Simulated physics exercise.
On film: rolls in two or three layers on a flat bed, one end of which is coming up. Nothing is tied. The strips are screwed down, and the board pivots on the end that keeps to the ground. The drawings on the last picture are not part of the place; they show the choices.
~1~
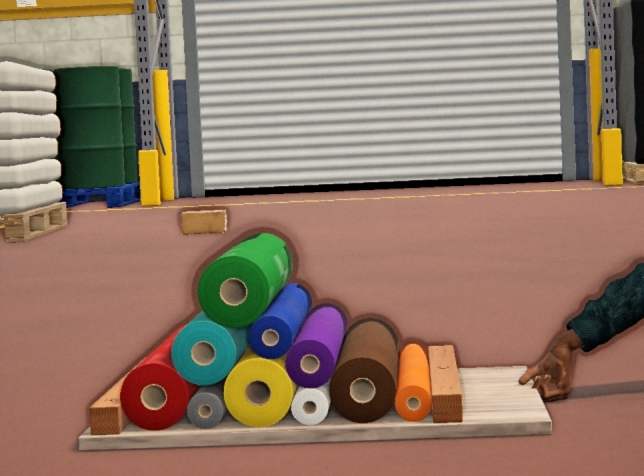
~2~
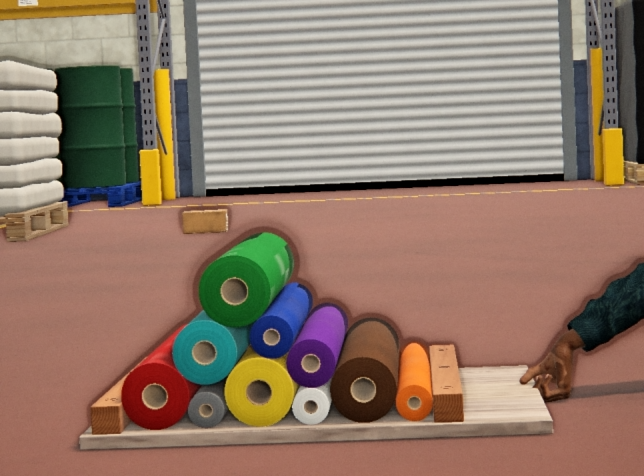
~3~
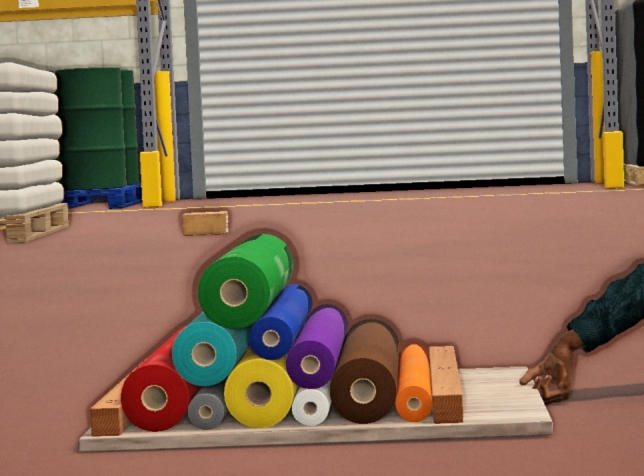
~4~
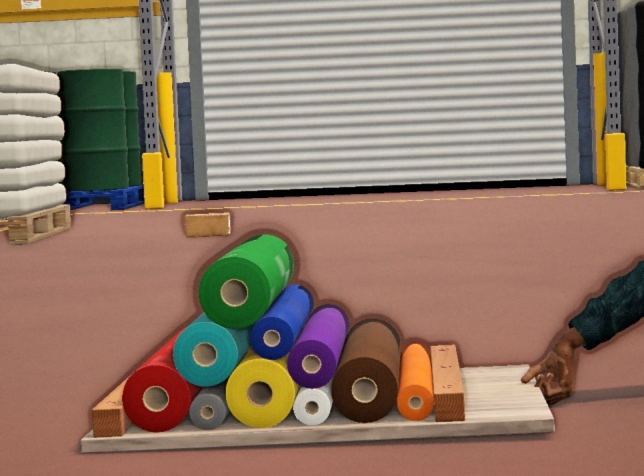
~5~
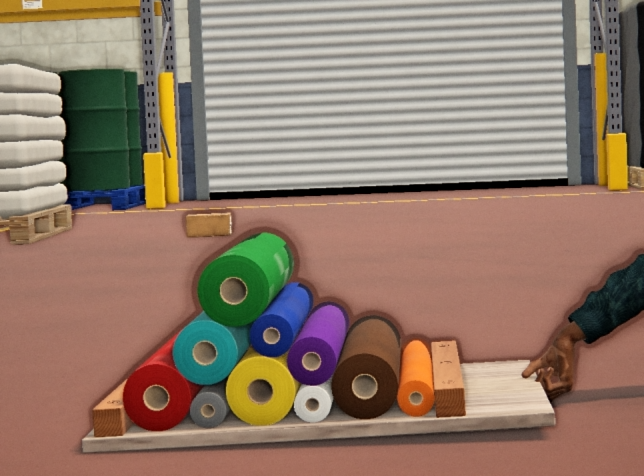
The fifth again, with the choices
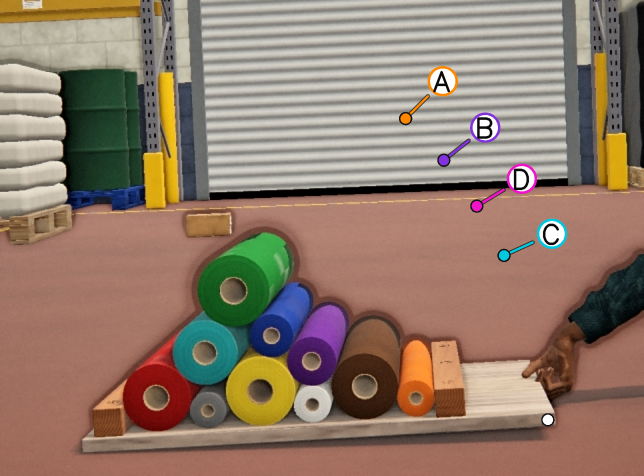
A pale board shifts very slightly on the reddish floor of a warehouse, seen from the front and a little above, before a closed grey shutter. Green, turquoise, blue, red, grey, yellow, purple, white, brown and orange rolls lie stacked between two wooden strips. A hand at the right end raises it barely perceptibly while the rolls keep their places together and the camera drifts a touch left.
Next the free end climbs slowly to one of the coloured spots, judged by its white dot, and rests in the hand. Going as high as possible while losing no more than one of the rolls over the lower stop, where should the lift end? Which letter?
Up to A.
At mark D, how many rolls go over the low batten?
With D, one.
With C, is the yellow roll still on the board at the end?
Yes.
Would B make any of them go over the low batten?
Yes.
On the marked copy, A at (406, 118); B at (444, 160); C at (504, 256); D at (477, 206); the white dot at (548, 420).
Taking A. A third of the way, board at 22°.
Two thirds of the way, board at 42°.
When it is over, board at 43°, one over the low batten (green).
As for the rest, B one over the low batten (green); C none over the low batten; D one over the low batten (green).
